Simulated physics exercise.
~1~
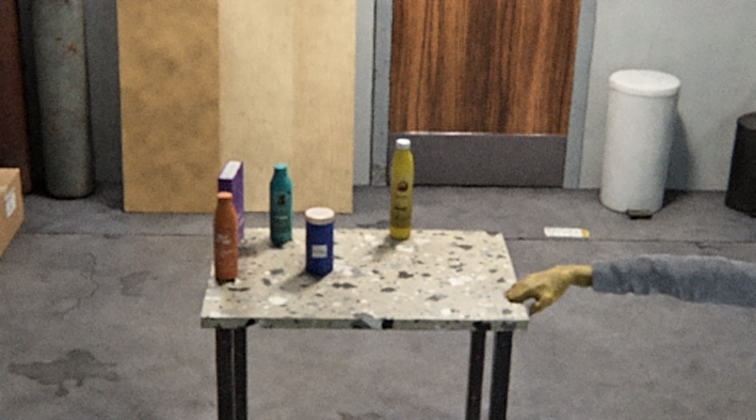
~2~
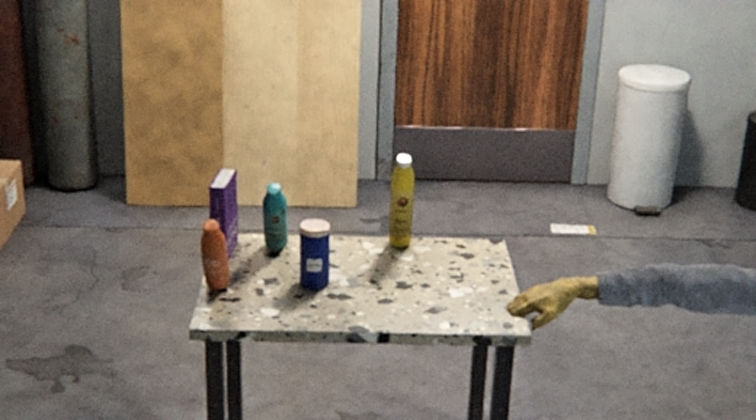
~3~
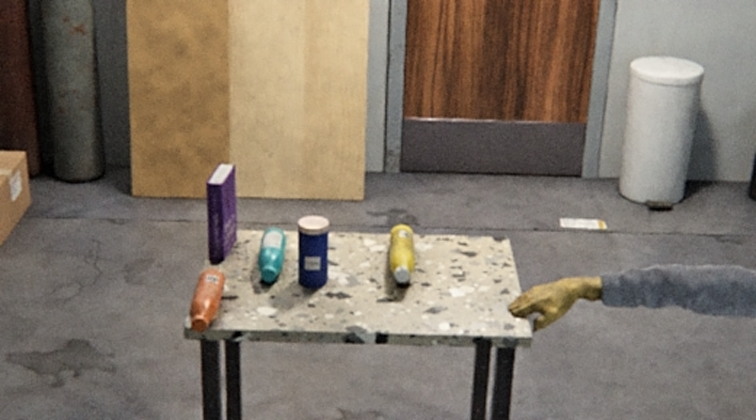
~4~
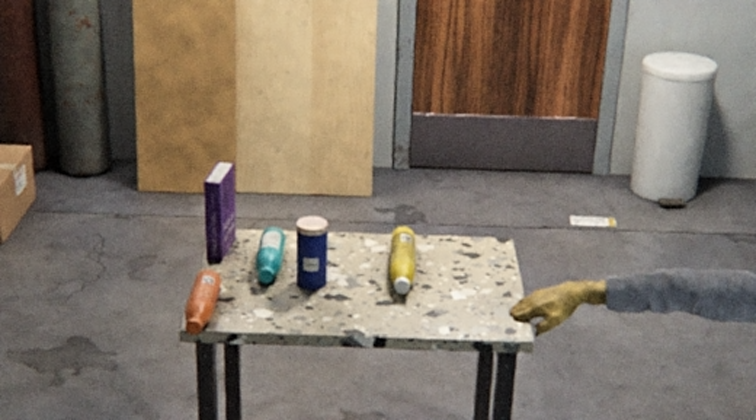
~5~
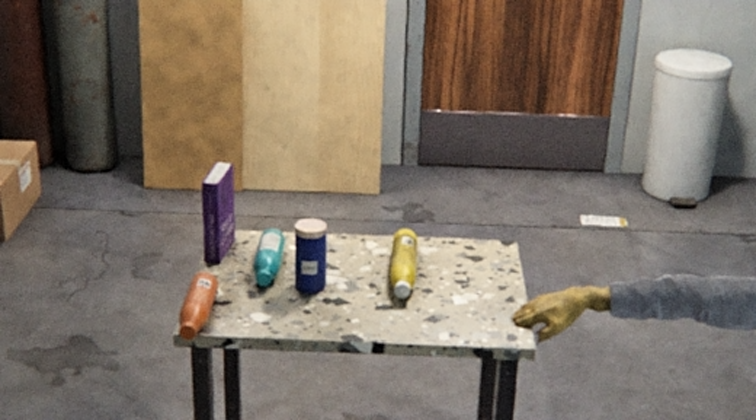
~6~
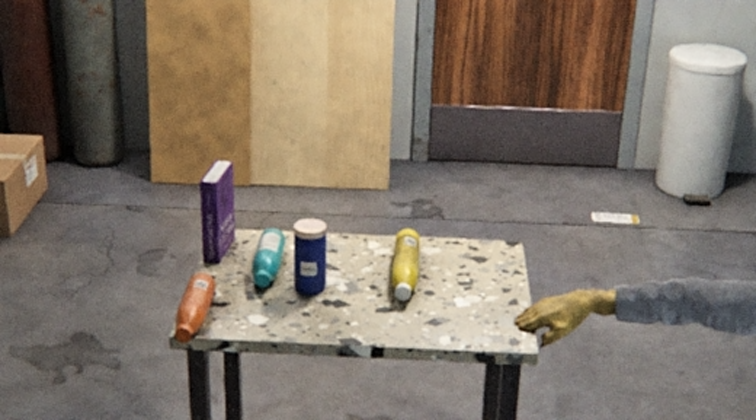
A speckled stone-topped table with dark legs stands in a grey concrete-floored room, seen from slightly above, with wooden boards, a brown door and a white bin behind. On it are an orange bottle and a purple book at the left, a turquoise bottle, a blue jar and, right of centre, a yellow bottle, while a gloved hand rests at the right edge. The table jolts towards the viewer, and the three bottles tip, then topple forward onto their sides. The book and jar stay upright. All five things remain on the tabletop, the fallen bottles lying still.
